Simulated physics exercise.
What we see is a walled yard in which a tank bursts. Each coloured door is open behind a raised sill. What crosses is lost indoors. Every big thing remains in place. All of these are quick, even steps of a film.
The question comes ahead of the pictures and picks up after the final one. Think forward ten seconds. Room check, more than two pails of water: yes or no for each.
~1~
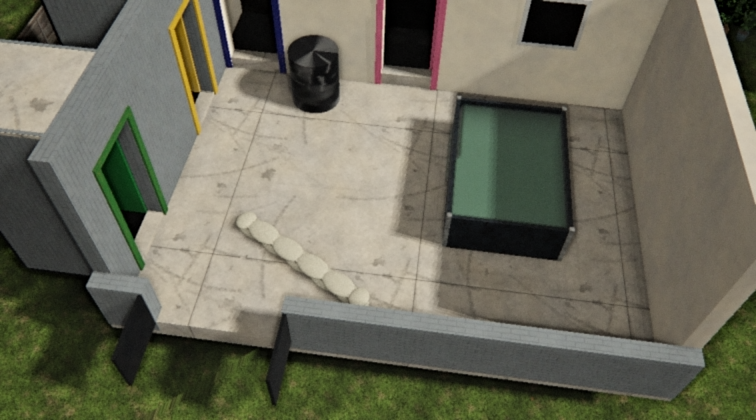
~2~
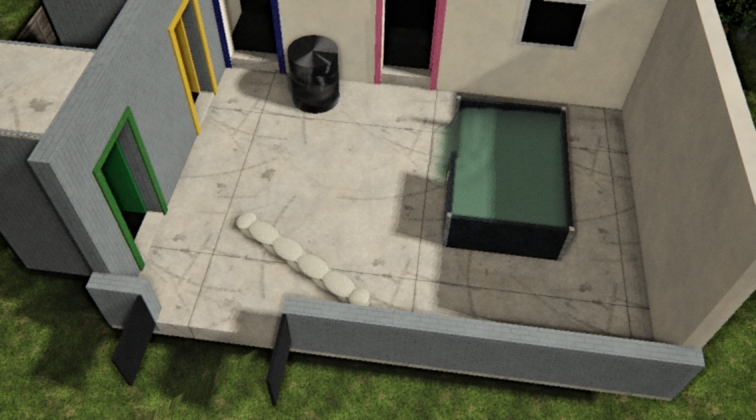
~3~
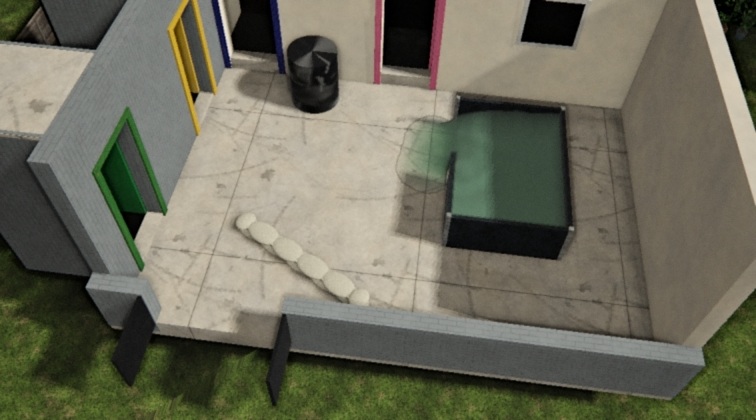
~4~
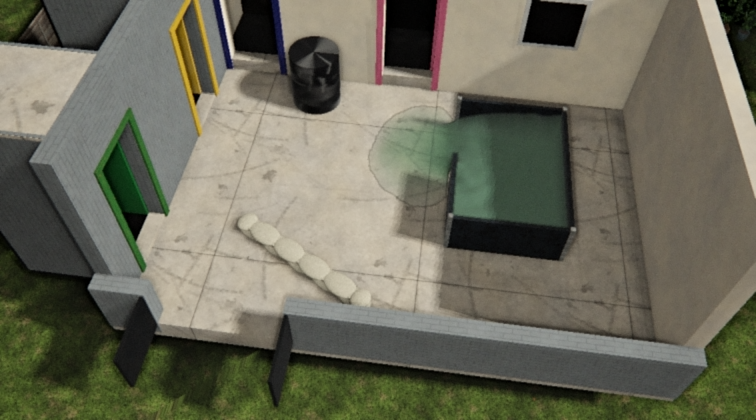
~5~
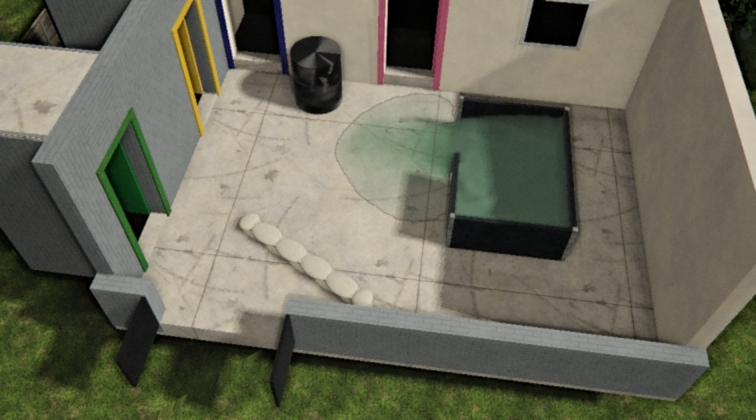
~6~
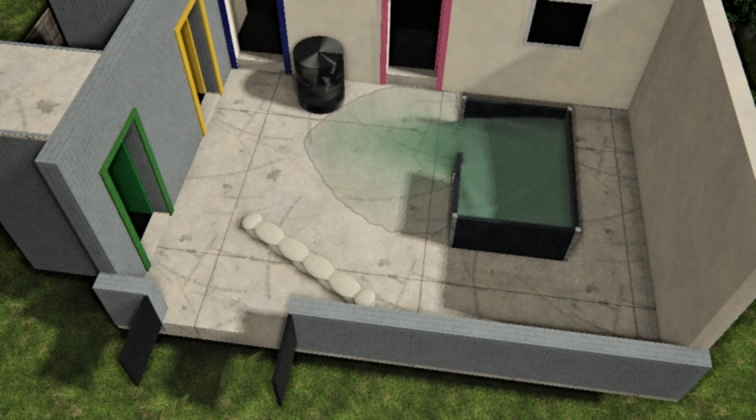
Pink door, no; green door, yes; yellow door, yes; blue door, no.
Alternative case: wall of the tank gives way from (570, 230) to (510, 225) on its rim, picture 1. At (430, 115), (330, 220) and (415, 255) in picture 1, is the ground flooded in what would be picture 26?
One after the other: Dry, wet, under water.
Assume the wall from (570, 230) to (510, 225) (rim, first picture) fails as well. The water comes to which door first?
Earliest is the one in green.
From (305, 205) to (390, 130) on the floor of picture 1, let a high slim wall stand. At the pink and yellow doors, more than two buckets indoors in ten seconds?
Briefly, the pink door exceeds the limit and the yellow door stays within the limit.
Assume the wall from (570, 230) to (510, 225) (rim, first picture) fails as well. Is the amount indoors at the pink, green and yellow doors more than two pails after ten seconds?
Here's how it goes: The pink door never reaches it, while the green door never reaches it and the yellow door never reaches it.
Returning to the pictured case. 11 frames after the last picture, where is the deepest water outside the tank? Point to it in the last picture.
I would choose the pixel (346, 86).
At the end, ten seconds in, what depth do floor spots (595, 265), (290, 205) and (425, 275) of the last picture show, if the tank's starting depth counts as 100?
I'd say around 6 per cent, then 14 per cent, then 4 per cent.
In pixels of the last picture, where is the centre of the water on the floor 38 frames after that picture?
I'd put my finger on (368, 174).
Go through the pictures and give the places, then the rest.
The first picture shows still water in the water tank at (510, 163).
In the second picture, the front is at (446, 128), out from the gap at (455, 146).
In the third picture, the front is at (407, 179), out from the gap at (454, 148).
In the fourth picture, the front is at (374, 162), out from the gap at (456, 150).
In the fifth picture, the front is at (341, 155), out from the gap at (457, 149).
In the sixth picture, the front is at (312, 135), out from the gap at (460, 149).
A moment on, water covers 35 % of the floor; the pink door wet at the sill, nothing in, the green door not reached, the yellow door wet at the sill, nothing in, the blue door not reached.
Next, water covers 40 % of the floor; the pink door wet at the sill, nothing in, the green door wet at the sill, nothing in, the yellow door over two buckets in, the blue door wet at the sill, nothing in.
Then, water covers 50 % of the floor; the pink door wet at the sill, nothing in, the green door under two buckets in, the yellow door far over two buckets in, the blue door wet at the sill, nothing in.
Later, water covers 65 % of the floor; the pink door wet at the sill, nothing in, the green door over two buckets in, the yellow door far over two buckets in, the blue door wet at the sill, nothing in.
In the end, water covers 95 % of the floor; the pink door wet at the sill, nothing in, the green door over two buckets in, the yellow door far over two buckets in, the blue door wet at the sill, nothing in.
